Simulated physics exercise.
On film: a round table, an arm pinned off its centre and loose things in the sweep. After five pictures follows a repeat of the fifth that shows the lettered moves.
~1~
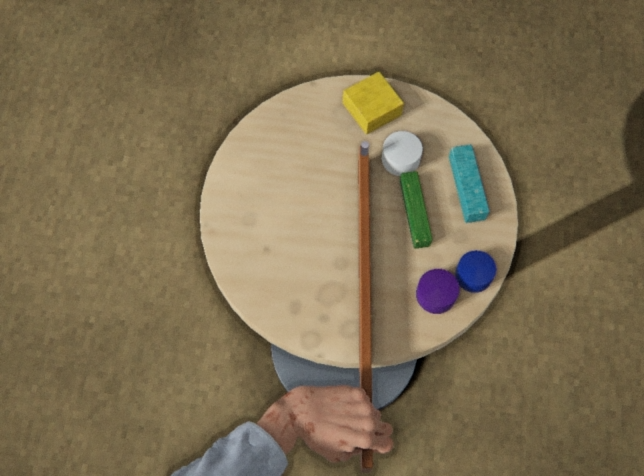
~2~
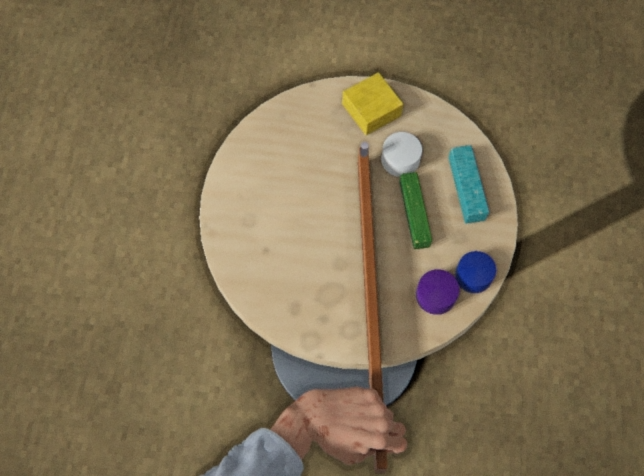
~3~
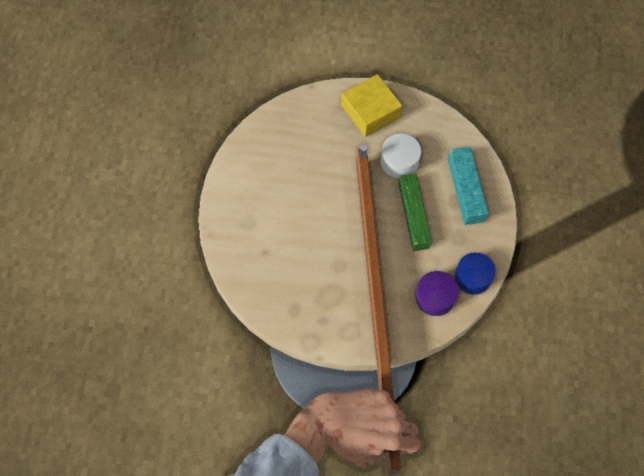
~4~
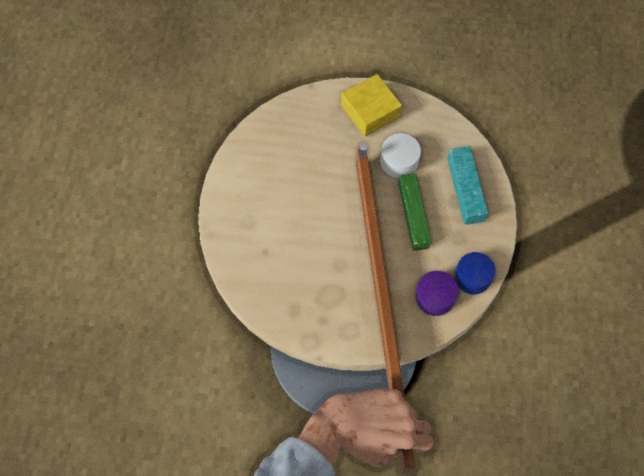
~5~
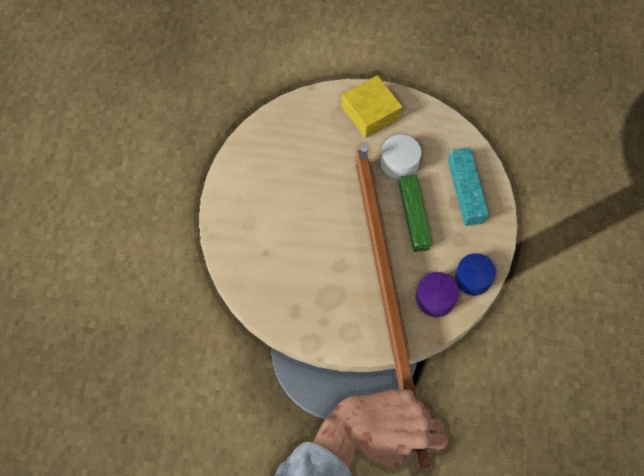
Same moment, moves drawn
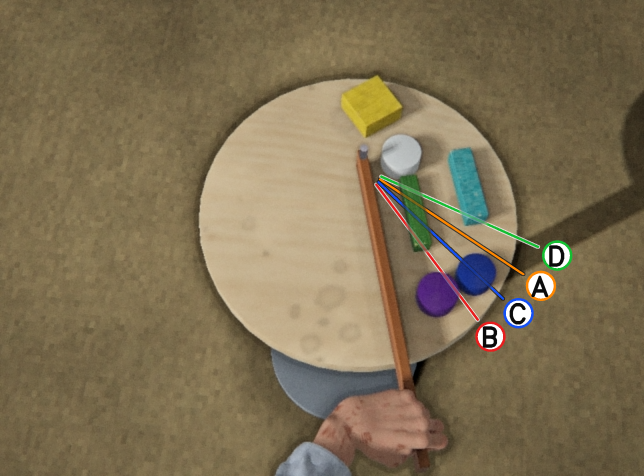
On a round wooden table, a hand at the near edge swings the lower end of a long brown rod slowly to the right, while the yellow block, white and blue tins, purple tin, and green and turquoise bars stay in place.
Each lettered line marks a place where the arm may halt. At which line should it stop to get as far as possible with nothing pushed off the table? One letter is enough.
No farther than B.
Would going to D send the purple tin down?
Yes.
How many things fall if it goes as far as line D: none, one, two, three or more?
In all, two.
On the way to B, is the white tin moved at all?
No.
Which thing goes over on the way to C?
The blue tin goes over.
On the marked copy, A at (450, 226); B at (425, 250); C at (439, 239); D at (458, 211).
Following B. Soon after the start, arm (401, 250); blue tin (475, 274); purple tin (439, 294).
Later, arm (417, 243); blue tin (494, 265); purple tin (463, 286).
In the end, arm (425, 238); blue tin (507, 259); purple tin (477, 280); nothing has fallen.
As for the rest, A drops the blue tin and purple tin; C drops the blue tin; D drops the blue tin and purple tin.
